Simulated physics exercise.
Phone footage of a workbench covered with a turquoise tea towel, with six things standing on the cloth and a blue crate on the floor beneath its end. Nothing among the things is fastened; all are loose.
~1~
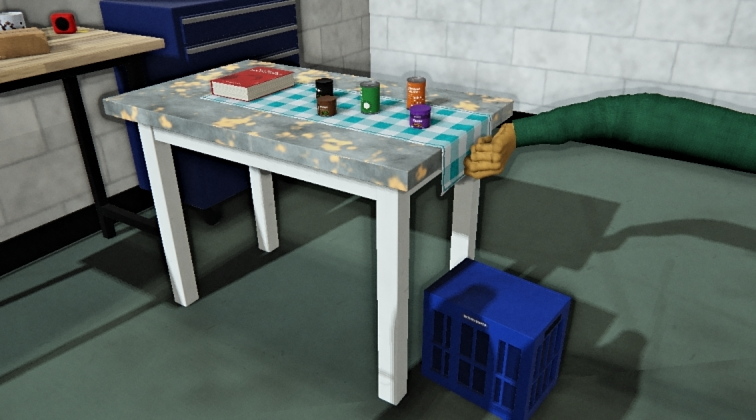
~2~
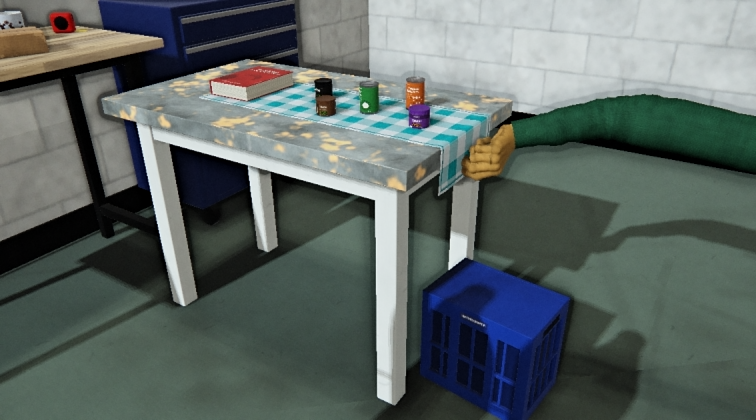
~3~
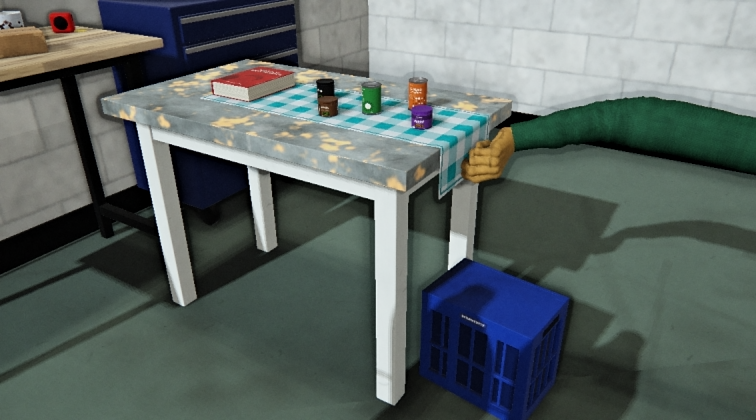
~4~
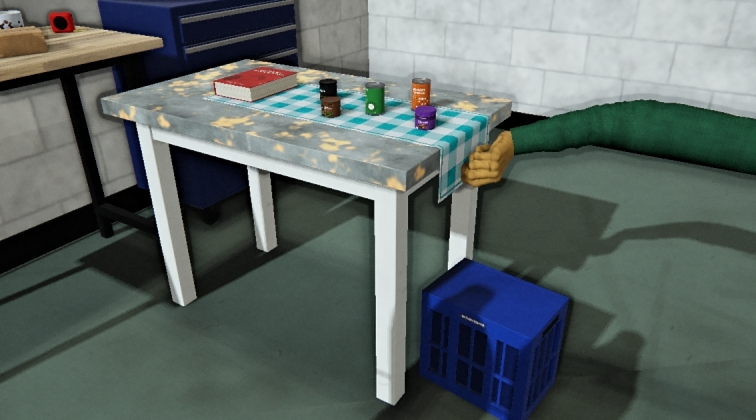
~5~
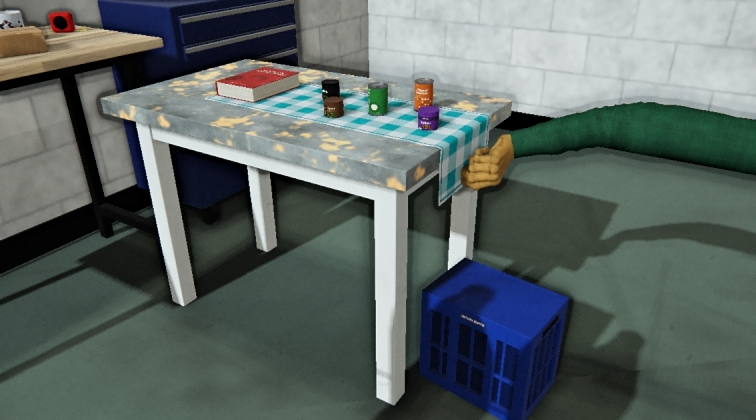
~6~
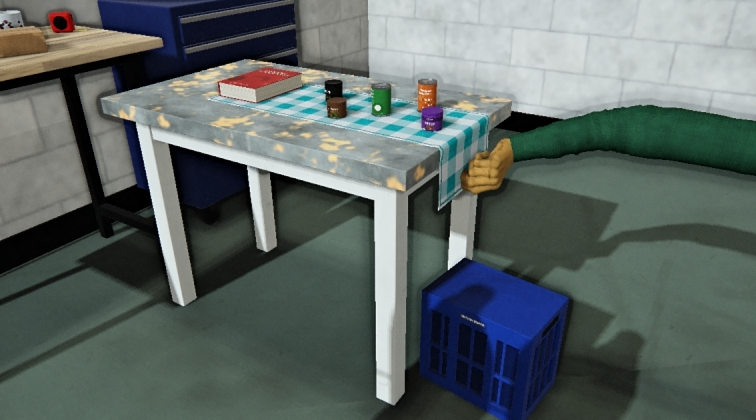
A yellow-gloved hand on a green-sleeved arm slowly draws a turquoise checked cloth down over the right end of a worktable, seen from slightly above in a white-walled room. On the cloth stand black, brown, green, orange and purple pots and cans, with a red book to the left and a blue crate below. They all shift slightly rightward with it, while the camera stays still.
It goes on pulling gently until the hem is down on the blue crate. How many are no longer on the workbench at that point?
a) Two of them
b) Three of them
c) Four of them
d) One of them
Option b: Three of them.
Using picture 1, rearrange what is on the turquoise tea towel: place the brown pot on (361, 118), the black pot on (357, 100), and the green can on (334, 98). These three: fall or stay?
Note: Brown pot lost; black pot kept on top; green can kept on top.
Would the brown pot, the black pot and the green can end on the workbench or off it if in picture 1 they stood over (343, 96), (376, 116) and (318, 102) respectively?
In the end the brown pot is still on top, the black pot is no longer on top, and the green can is still on top.
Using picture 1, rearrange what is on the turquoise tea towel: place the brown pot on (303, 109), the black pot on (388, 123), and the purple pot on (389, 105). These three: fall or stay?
Brown pot: Stays. Black pot: Goes. Purple pot: Goes.
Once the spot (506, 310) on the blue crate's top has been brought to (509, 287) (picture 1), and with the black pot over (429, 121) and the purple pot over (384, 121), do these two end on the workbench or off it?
Final state: The black pot is no longer up, the purple pot is no longer up.
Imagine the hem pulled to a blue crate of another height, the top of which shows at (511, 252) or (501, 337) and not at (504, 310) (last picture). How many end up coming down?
Count: 1, then 4.
A little later, hem near (463, 216); purple pot gone.
Next, hem near (462, 255); purple pot and orange can gone.
Later still, hem on the crate; purple pot, orange can and green can gone.
When it is over, hem on the crate; purple pot, orange can and green can gone. It carries off three.
